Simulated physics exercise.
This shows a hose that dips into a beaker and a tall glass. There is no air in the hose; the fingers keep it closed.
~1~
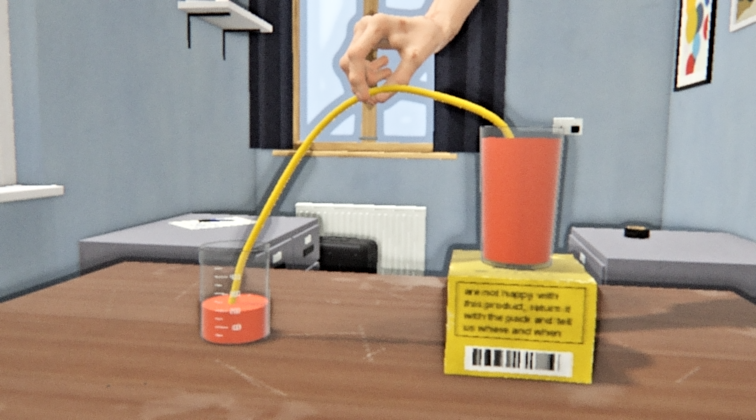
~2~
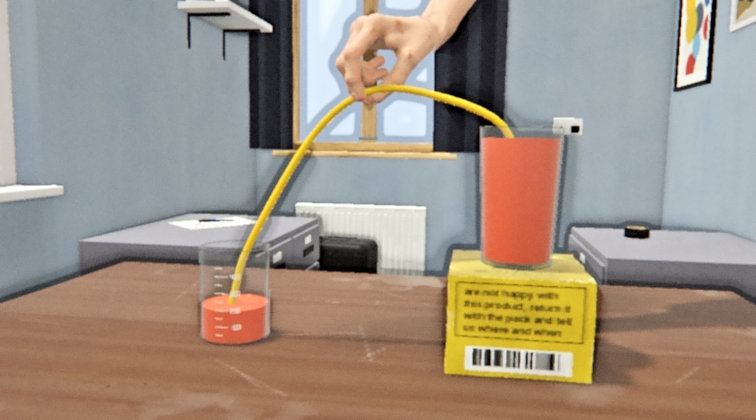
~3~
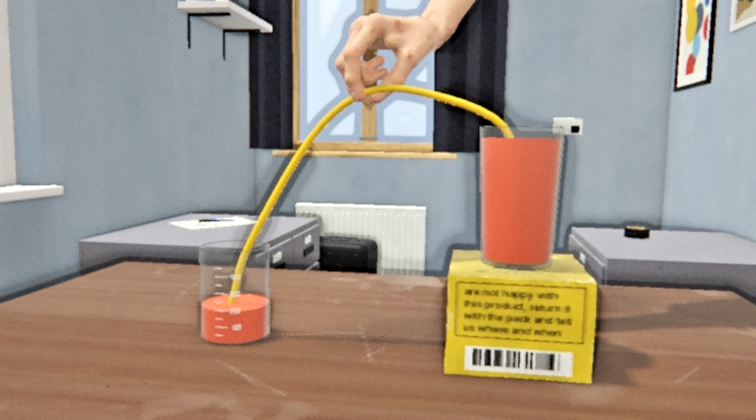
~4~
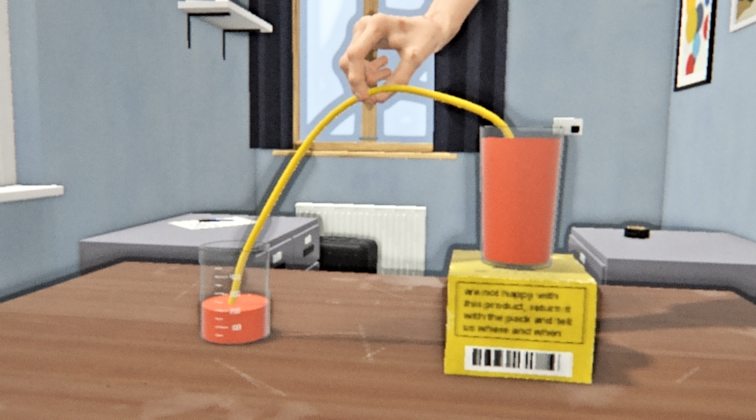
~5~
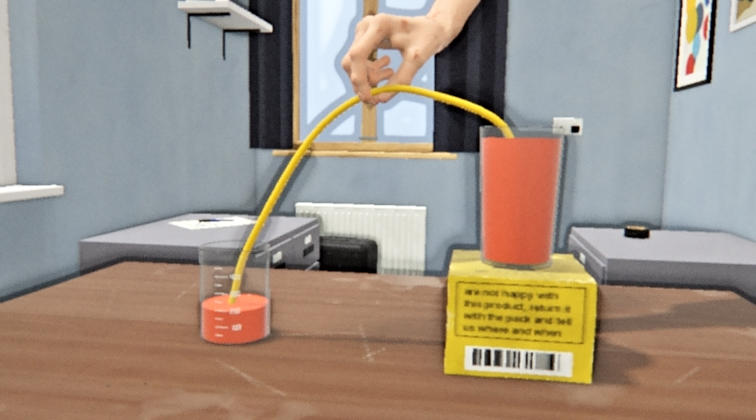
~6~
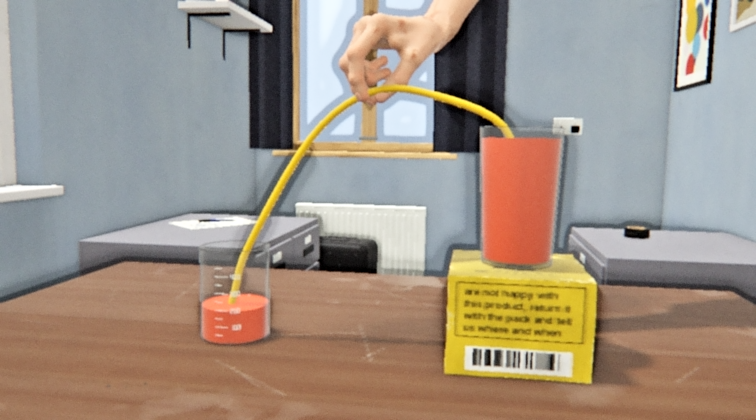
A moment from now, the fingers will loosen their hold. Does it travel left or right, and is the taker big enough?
It flows to the left, and the receiving one spills over.
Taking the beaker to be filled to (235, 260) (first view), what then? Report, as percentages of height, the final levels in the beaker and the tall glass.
100 % then 10 %, roughly.
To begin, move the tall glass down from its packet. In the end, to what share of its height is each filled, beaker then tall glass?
Taking them in the order asked, 80 and 60 percent.
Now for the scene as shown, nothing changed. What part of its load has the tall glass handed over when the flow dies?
Roughly 90 per cent of it.
A moment on, the beaker is about three quarters full; the tall glass is about two thirds full.
Further on, the beaker is full to the brim; the tall glass is about a quarter full; a puddle lies under the lower one.
When it is over, the beaker is full to the brim; the tall glass is nearly empty; a puddle lies under the lower one.
